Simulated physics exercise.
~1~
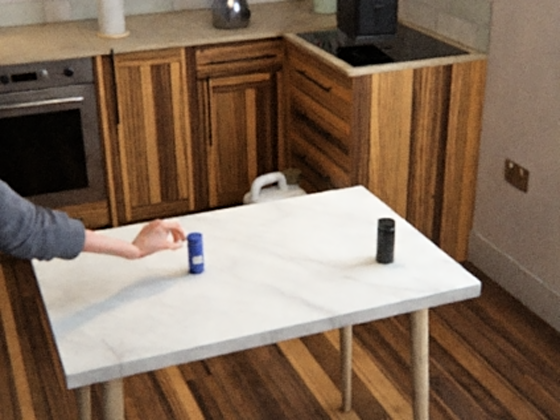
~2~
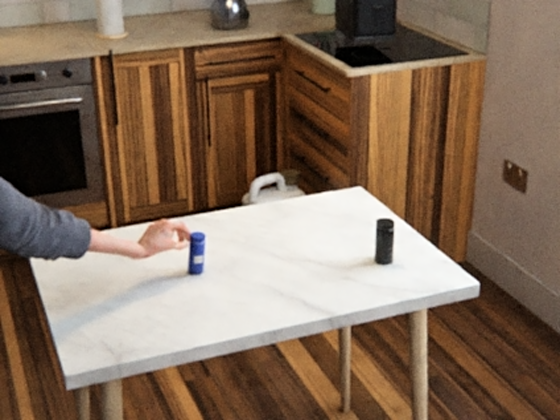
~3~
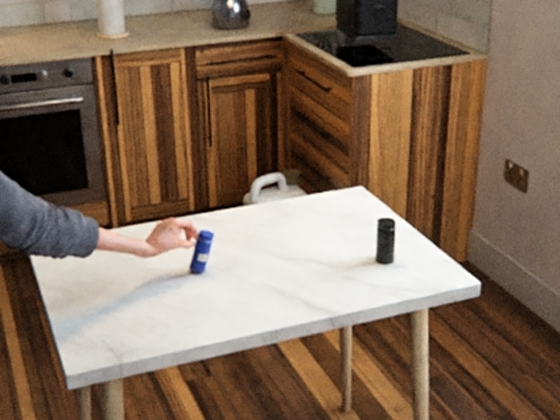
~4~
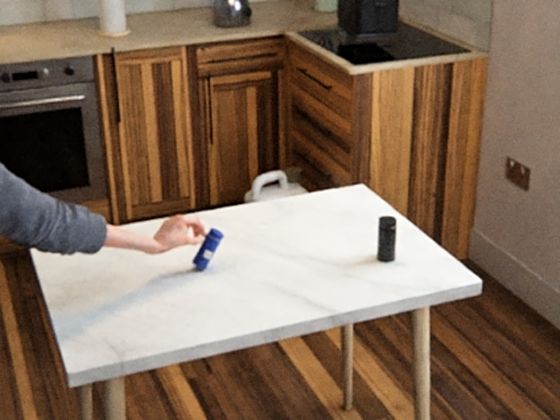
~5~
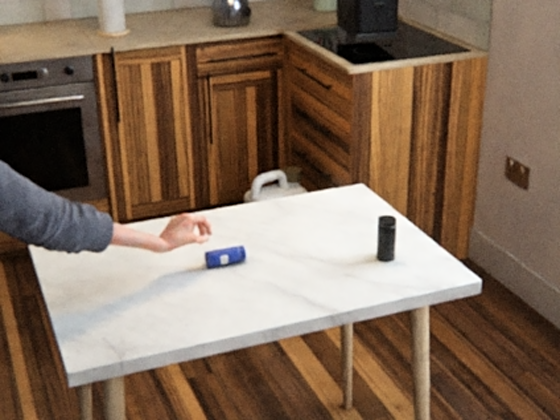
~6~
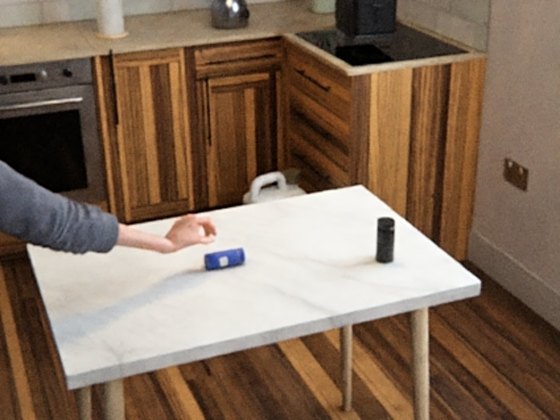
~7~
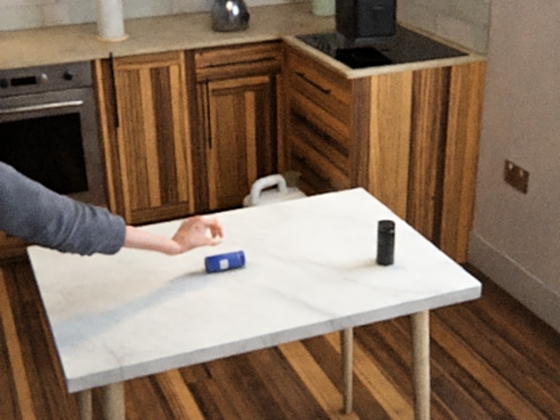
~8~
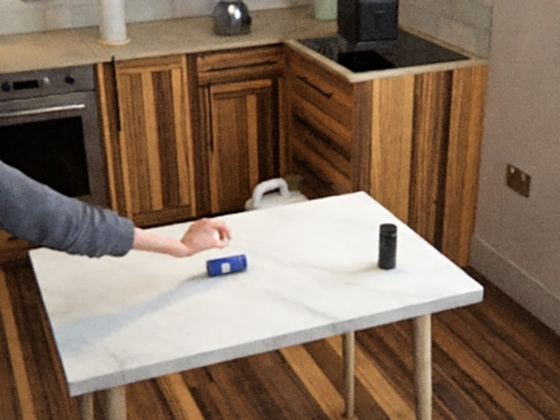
On a kitchen table, a hand pushes a blue shaker rightward until it topples.
